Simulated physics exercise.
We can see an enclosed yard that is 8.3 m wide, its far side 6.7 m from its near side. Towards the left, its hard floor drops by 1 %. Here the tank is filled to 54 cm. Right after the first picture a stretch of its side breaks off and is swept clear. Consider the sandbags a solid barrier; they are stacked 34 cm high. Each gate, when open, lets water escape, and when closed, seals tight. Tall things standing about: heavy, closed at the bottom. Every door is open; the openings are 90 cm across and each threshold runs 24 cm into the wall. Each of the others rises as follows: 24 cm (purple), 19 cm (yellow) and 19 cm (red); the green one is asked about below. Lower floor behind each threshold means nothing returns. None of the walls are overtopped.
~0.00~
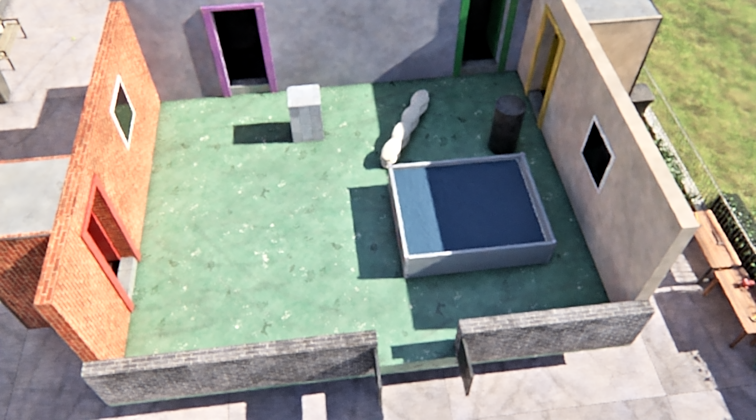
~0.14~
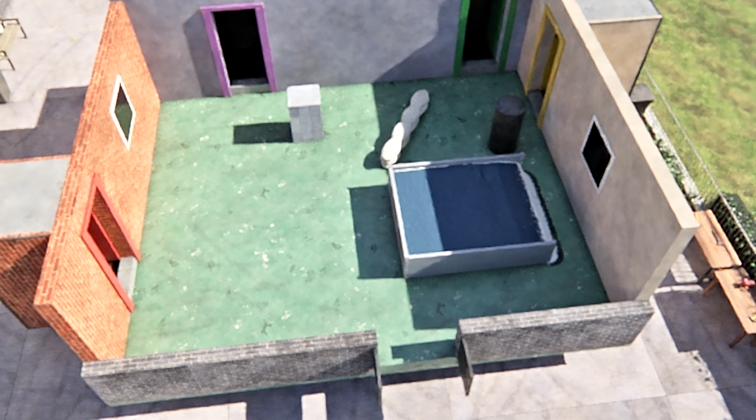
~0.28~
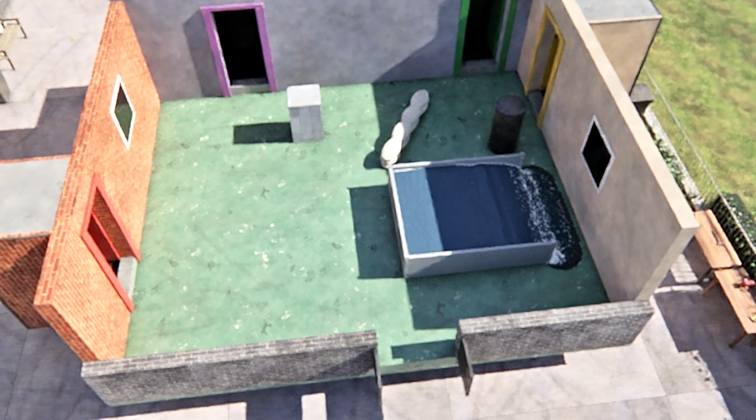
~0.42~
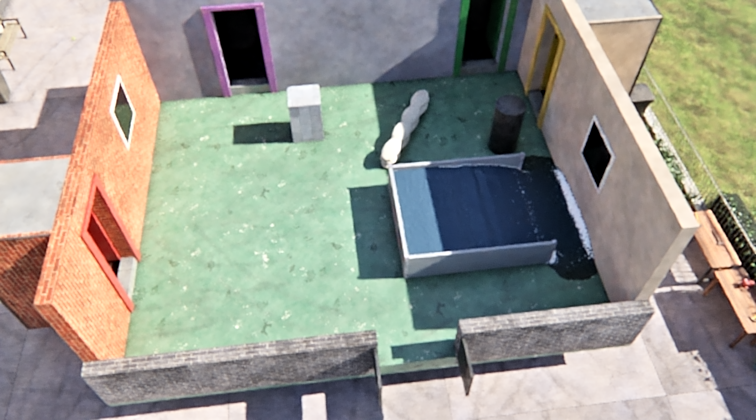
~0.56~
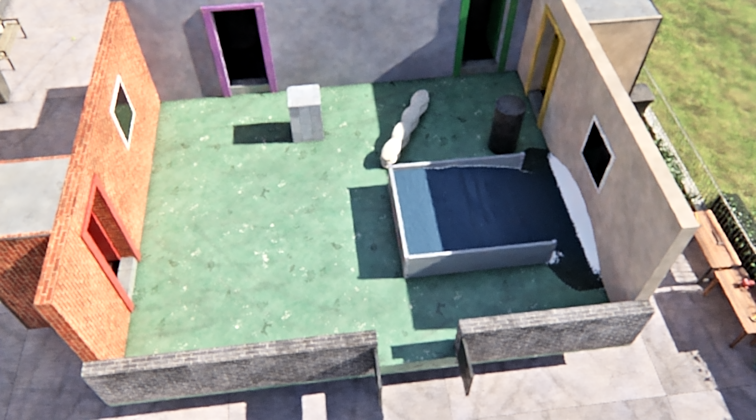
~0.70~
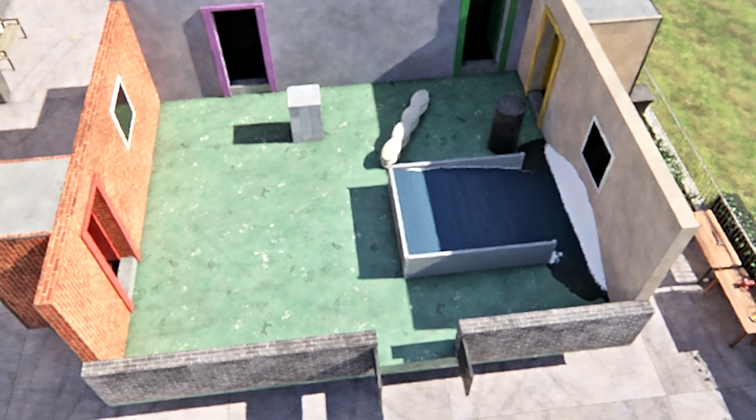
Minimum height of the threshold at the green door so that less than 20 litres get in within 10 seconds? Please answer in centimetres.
Roughly 18 cm.
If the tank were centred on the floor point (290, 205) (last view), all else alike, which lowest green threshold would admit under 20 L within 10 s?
Then about 12.5 centimetres at the least.
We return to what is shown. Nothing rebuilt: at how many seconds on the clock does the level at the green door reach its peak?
Crest at t of about 3.0 s.
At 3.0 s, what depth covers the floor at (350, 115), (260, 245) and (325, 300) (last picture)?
Going through the spots in order gives 0, 0 and 0 centimetres.
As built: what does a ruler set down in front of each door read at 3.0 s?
Purple door 0 cm, yellow door 13 cm, green door 24 cm, red door 0 cm.
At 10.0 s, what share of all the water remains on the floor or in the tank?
Share still there: Approx. 98 percent.
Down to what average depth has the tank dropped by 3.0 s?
Average depth: Approx. 23 cm.
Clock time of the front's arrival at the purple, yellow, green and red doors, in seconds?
Front arrival: Purple 5.0 seconds, yellow 1.2 seconds, green 2.0 seconds, red 5.5 seconds.
After 1.4 s water covers 10 % of the floor, deepest (40 cm) near (566, 216); it has not reached the green door.
After 3.0 s water covers 30 % of the floor, deepest (34 cm) near (619, 324); 24 cm at the green door, 2 litres in over its 21 cm threshold.
After 10.0 s water covers 90 % of the floor, deepest (12 cm) near (145, 215); 8 cm at the green door, 8 litres in over its 21 cm threshold.
At the green door as built, the water arrived by 2.1 s and peaked near 24 cm at 3.0 s.
With a threshold of 15.5 cm, 42 litres would have come in within the 10 s; with 21 cm, 8 litres. So under 20 litres takes about 18 cm.
